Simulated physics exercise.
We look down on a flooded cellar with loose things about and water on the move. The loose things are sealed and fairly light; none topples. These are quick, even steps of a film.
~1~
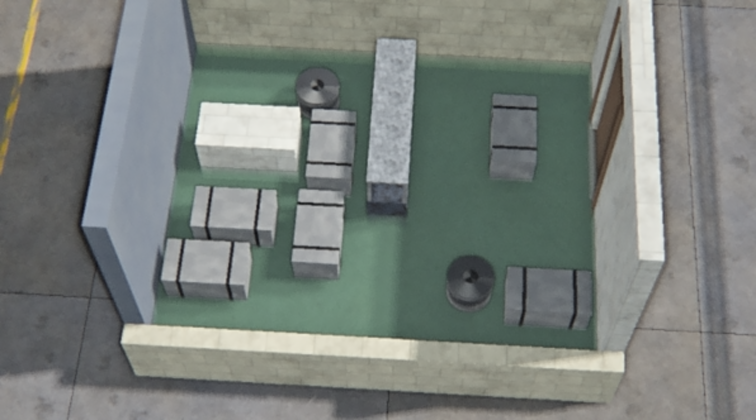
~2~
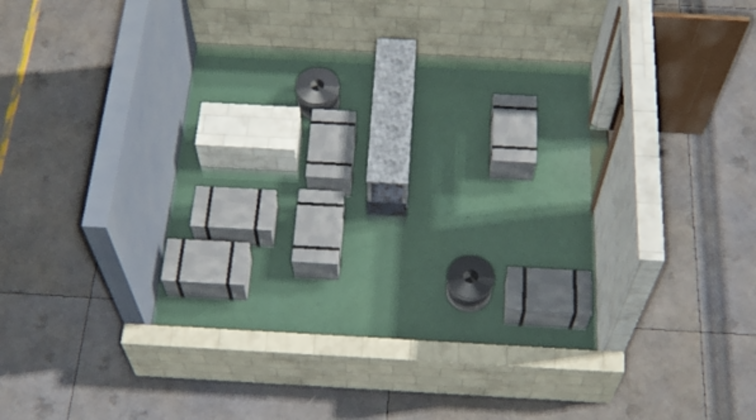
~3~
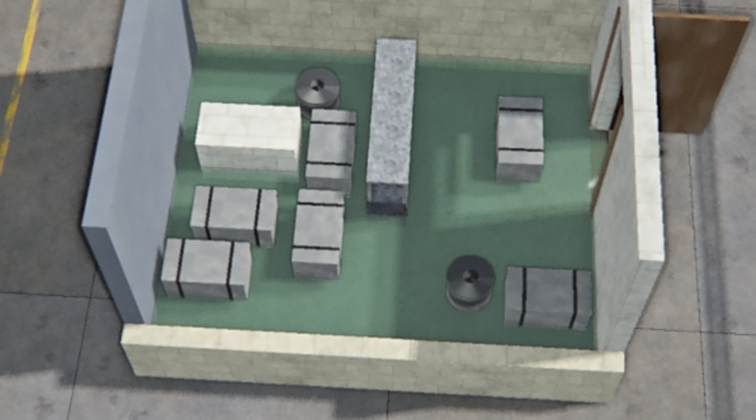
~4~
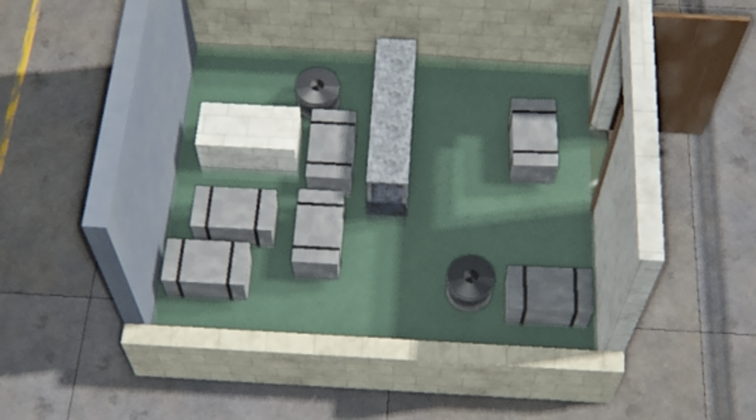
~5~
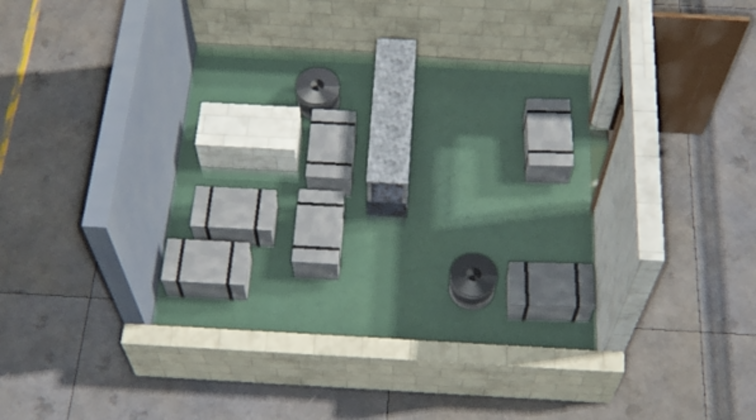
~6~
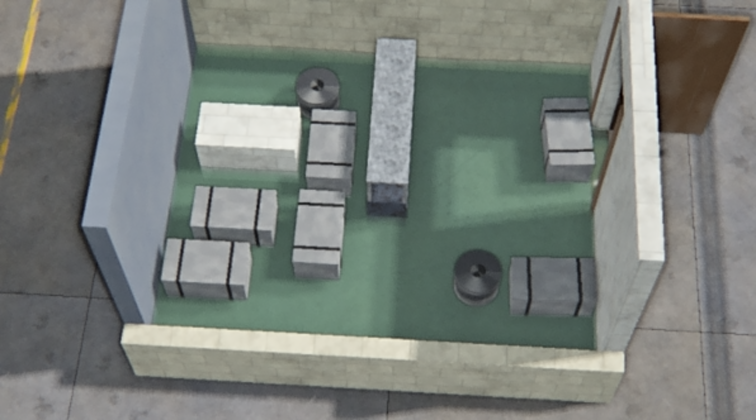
A small walled room with a green floor, its brown door swinging open before one grey strapped block slides right toward the doorway.
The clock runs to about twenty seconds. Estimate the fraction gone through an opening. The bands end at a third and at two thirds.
That comes to between one and two thirds.
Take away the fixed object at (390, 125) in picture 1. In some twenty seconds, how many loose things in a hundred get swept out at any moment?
Roughly 50 per cent.
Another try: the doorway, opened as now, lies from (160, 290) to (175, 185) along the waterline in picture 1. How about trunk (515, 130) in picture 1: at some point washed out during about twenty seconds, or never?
Verdict: Left behind.
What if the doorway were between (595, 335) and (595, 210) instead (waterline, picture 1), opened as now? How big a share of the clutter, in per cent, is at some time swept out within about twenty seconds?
Roughly 80 per cent.
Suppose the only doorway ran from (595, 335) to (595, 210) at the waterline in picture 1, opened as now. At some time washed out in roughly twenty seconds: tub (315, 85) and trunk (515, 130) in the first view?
As listed: Left behind, out.
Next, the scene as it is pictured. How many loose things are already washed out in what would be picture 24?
2 of them.
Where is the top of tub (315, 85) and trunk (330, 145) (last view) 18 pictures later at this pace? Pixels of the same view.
Near (348, 92) and (345, 208).
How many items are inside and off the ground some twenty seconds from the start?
5 of them.
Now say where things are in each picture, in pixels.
In the first picture, a trunk at (515, 128), afloat; a trunk at (550, 290) floats; 0 of 8 have shifted.
In the second picture, a trunk at (515, 128), afloat; a trunk at (550, 290) floats; 0 of 8 have shifted.
In the third picture, a trunk at (521, 130), afloat, close to its start; a trunk at (550, 290) floats; 1 of 8 have shifted.
In the fourth picture, a trunk at (535, 132), afloat, close to its start; a trunk at (550, 289) floats; 1 of 8 have shifted.
In the fifth picture, a trunk at (550, 132) floats, a stride from its start; a trunk at (552, 284) floats, close to its start; 2 of 8 have shifted.
In the sixth picture, a trunk at (569, 131) floats, a stride from its start; a trunk at (554, 279), afloat, close to its start; 3 of 8 have shifted.
A moment on, 1 of 8 are out; 7 afloat.
Next, 2 of 8 are out; 6 afloat.
Later, 2 of 8 are out; 6 afloat.
In the end, 3 of 8 are out; 5 afloat.
